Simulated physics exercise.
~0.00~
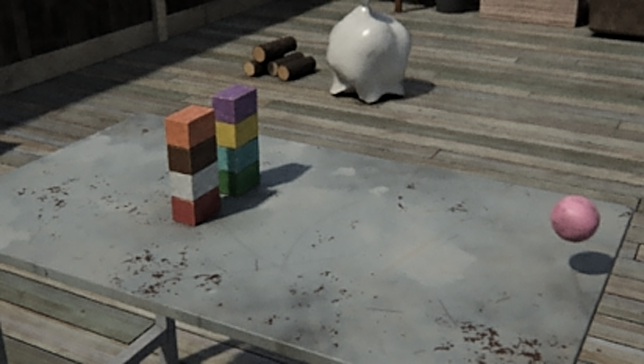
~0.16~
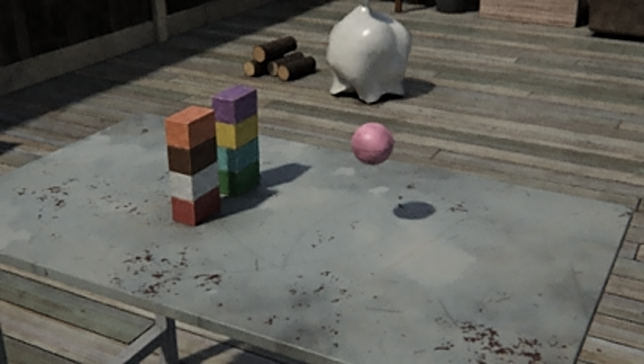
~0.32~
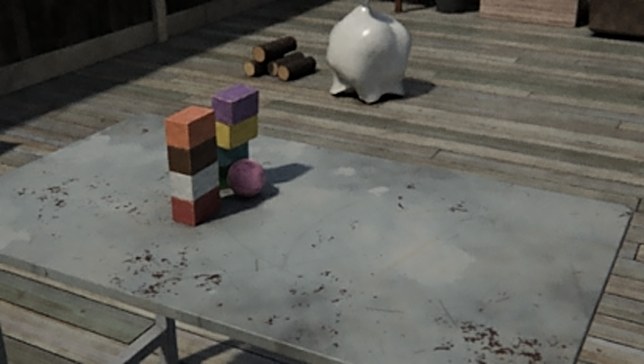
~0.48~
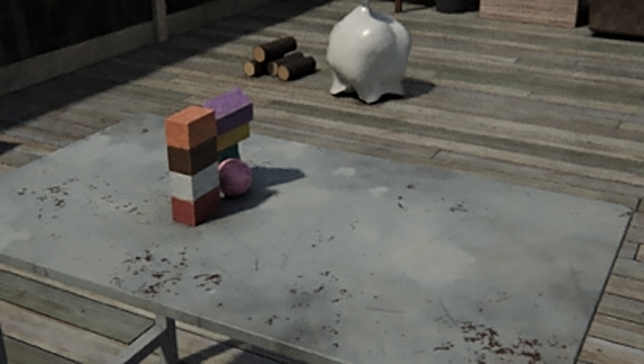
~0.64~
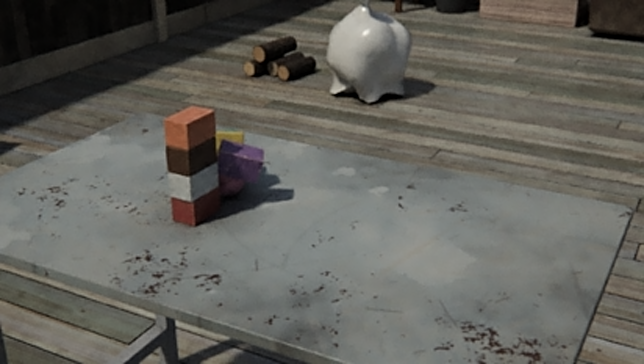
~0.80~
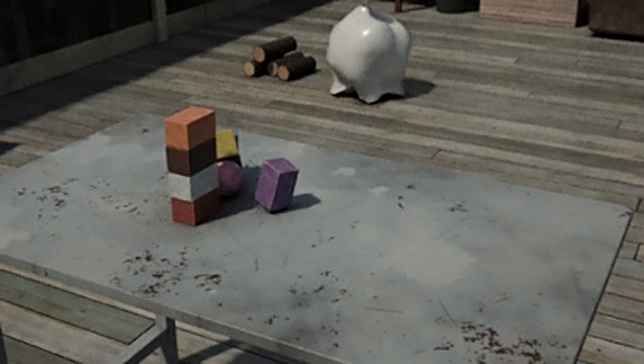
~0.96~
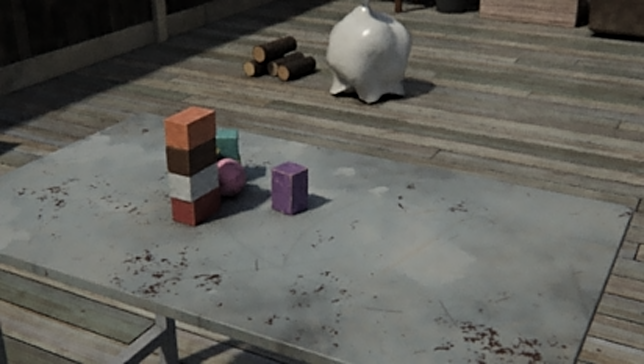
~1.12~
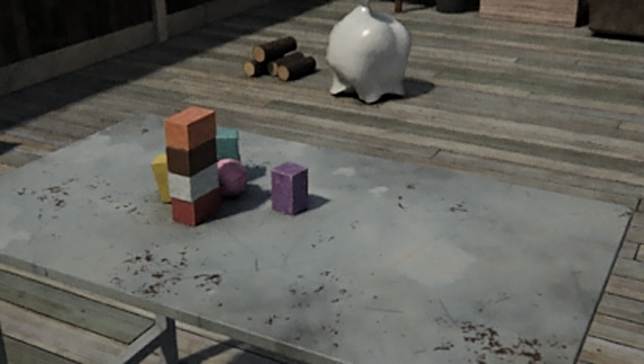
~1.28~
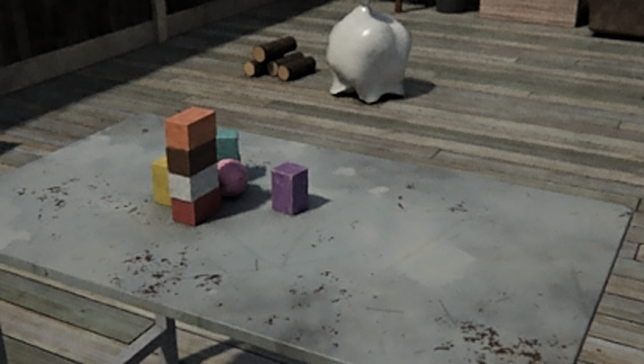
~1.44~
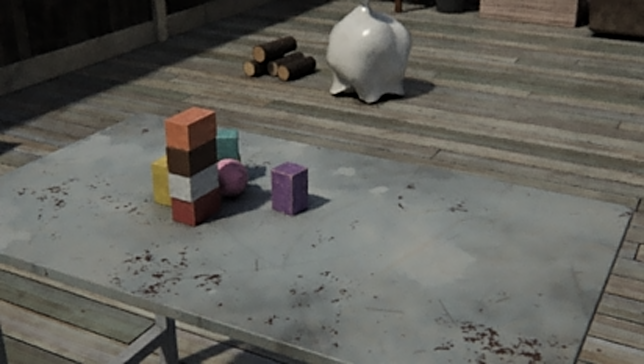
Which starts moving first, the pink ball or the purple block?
The pink ball moves first, travelling left across the table. The purple block only begins to tip after the ball has reached the rear stack.
Pink ball flying left over a table into the rear block stack, toppling purple and yellow blocks while the front stack stays standing.
